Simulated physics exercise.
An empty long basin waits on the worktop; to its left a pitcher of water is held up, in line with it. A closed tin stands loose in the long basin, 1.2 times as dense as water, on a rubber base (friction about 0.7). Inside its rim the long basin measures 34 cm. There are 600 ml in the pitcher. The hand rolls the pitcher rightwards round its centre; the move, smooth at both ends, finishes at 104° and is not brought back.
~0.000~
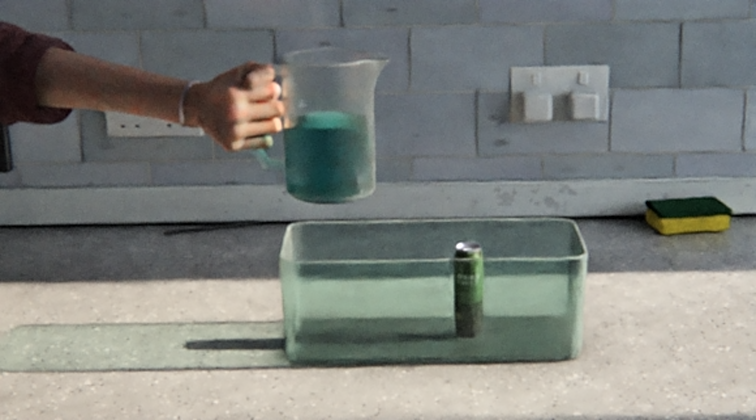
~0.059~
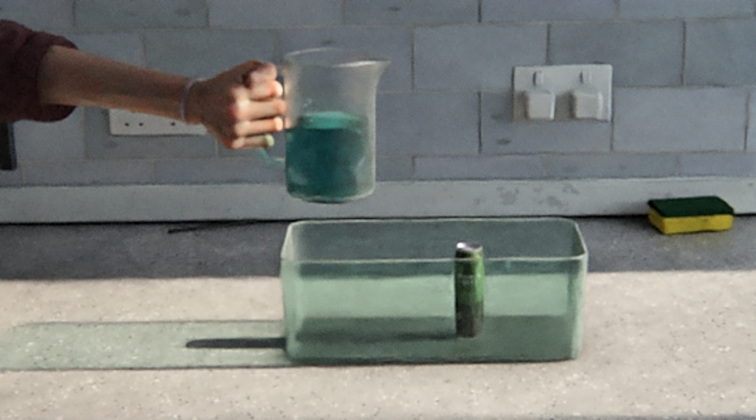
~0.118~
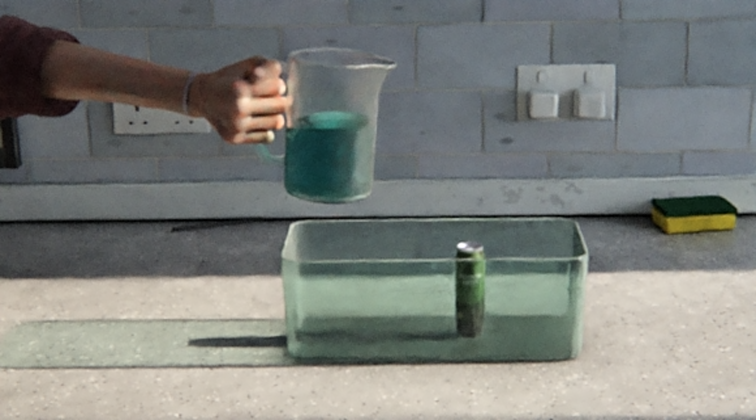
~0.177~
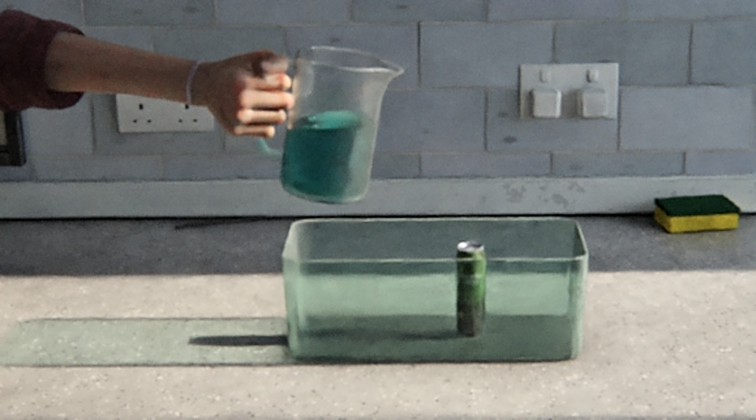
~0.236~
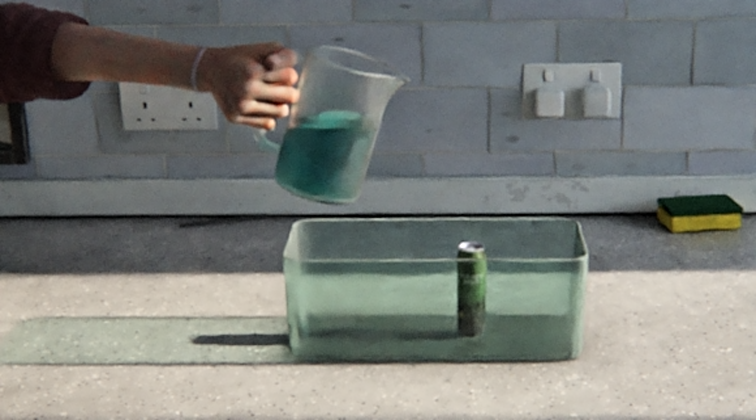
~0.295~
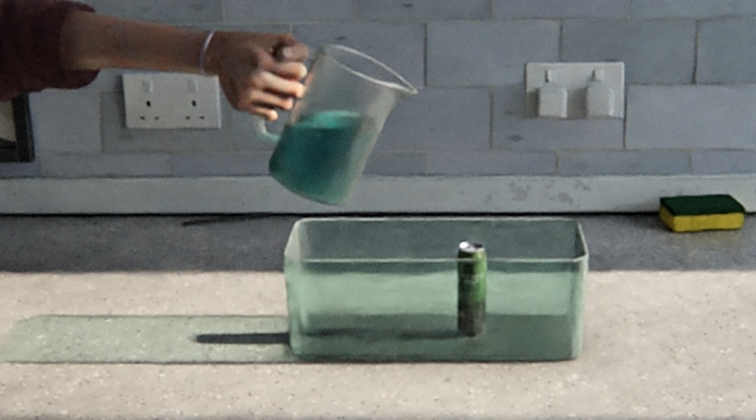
A hand holding a clear pitcher of teal liquid tilts it smoothly to the right above a greenish glass basin, where a green can stands upright, while a yellow and green sponge rests on the worktop behind.
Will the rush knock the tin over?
The tin falls.
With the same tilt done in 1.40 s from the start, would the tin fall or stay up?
The tin topples.
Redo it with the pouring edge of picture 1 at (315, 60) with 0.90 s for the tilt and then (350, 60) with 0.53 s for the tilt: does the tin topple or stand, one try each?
First it remains upright; then it remains upright.
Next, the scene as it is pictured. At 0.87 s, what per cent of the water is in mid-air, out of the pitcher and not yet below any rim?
Near 20 in a hundred.
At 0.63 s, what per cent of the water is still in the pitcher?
Near 94 in a hundred.
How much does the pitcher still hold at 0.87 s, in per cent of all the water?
About 42 per cent.
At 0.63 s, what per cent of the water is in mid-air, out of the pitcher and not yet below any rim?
Some 6 per cent.
Then, 0.63 s in, the tilt is 82° and 94 per cent is still to pour; the tin stands where it began.
Then, 0.87 s in, the tilt is 104° and 42 per cent is still to pour; the tin leans 5°.
Then, 1.12 s in, the tilt is 104° and 9 per cent is still to pour; the tin lies on its side.
Then, 1.40 s in, the tilt is 104° and 1 per cent is still to pour; the tin lies on its side.
Finally, the tin lies on its side.
